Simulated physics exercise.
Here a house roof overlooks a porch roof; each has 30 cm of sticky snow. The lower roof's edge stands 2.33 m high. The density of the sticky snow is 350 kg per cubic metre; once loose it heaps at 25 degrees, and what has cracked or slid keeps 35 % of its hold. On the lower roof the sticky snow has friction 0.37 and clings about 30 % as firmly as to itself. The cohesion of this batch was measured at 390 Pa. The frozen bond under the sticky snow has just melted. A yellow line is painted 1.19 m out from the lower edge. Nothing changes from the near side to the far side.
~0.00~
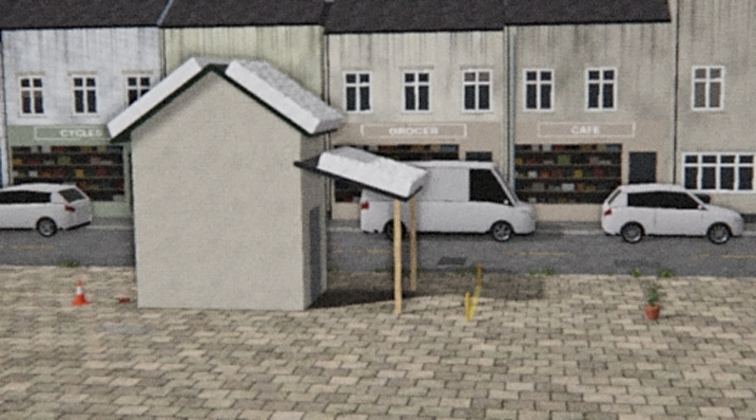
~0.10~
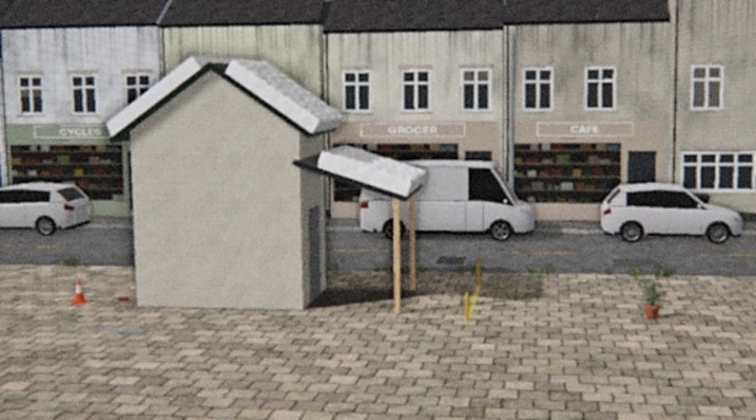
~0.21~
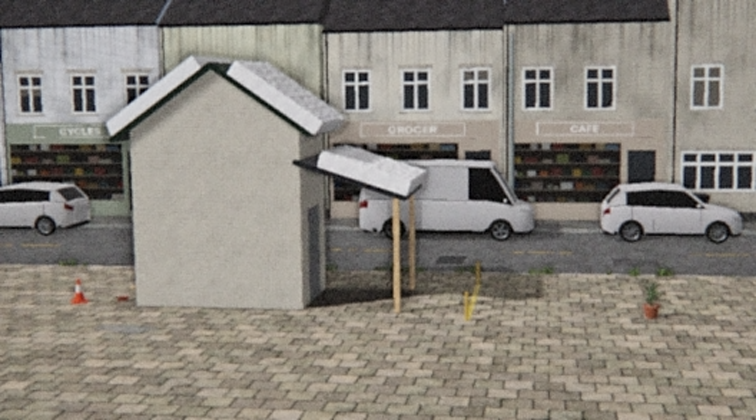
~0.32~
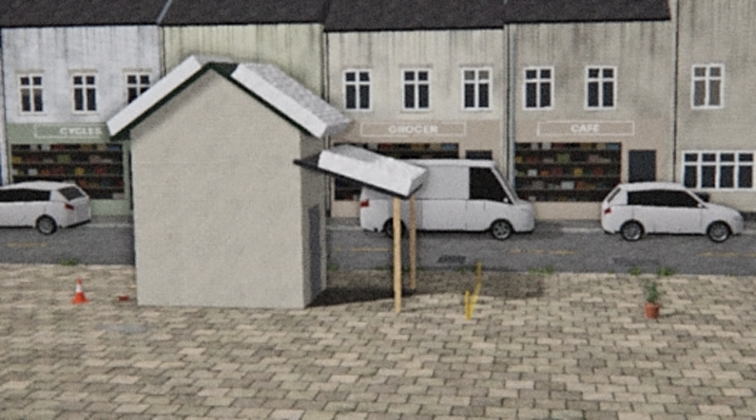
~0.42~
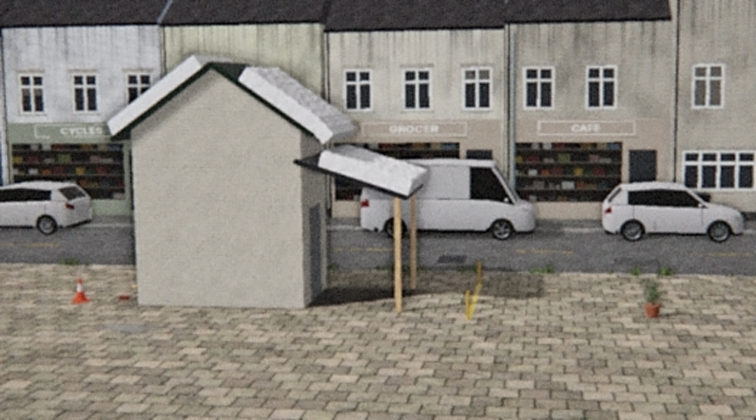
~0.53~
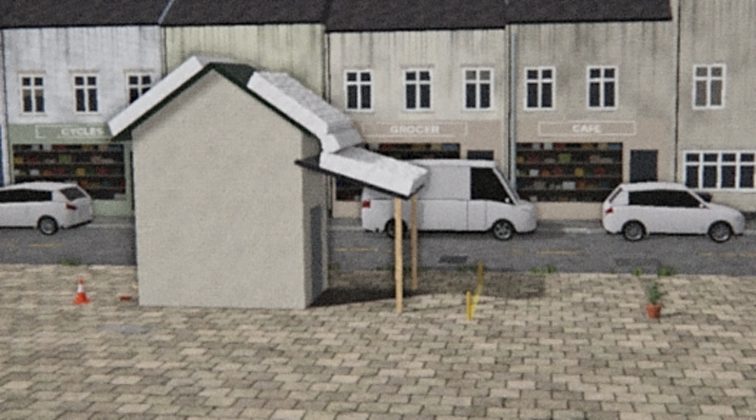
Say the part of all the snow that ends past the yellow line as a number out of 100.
It comes to some 38 %.
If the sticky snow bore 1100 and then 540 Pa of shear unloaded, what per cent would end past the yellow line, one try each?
In turn about 7 %, 30 %.
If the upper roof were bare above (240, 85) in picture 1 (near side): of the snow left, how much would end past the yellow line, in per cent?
It would be near 30 %.
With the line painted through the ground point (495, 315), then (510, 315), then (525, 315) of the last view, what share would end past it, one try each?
In that order: 25 %, 18 %, 14 %.
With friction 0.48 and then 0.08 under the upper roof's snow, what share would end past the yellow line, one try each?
In turn about 20 %, 45 %.
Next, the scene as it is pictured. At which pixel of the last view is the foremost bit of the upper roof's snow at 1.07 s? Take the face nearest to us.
Near (392, 167).
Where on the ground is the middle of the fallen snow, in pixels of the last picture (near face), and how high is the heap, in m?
Around (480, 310); it stands about 0.4 m.
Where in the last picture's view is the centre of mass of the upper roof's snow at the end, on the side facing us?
At about (451, 262).
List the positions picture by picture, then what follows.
The first picture shows leading edge of the sticky snow at (313, 128).
The second picture shows leading edge of the sticky snow at (313, 128), its middle shifted 2.2 cm.
The third picture shows leading edge of the sticky snow at (315, 129), its middle shifted 8.4 cm, 4 % of it past the upper edge, in one piece.
The fourth picture shows leading edge of the sticky snow at (320, 127), its middle shifted 19 cm, 9 % of it past the upper edge, in one piece.
The fifth picture shows leading edge of the sticky snow at (327, 130), its middle shifted 33 cm, 16 % of it past the upper edge, cracking.
The sixth picture shows leading edge of the sticky snow at (334, 140), its middle shifted 52 cm, 25 % of it past the upper edge, cracking.
After 1.07 s, none is below the lower edge and 0 % is past the line.
After 1.71 s, 23 % is below the lower edge and 0 % is past the line.
After 2.36 s, 64 % is below the lower edge and 30 % is past the line.
After 3.00 s, 67 % is below the lower edge and 38 % is past the line.
After 4.40 s, at the end, 70 % is below the lower edge and 38 % is past the line.
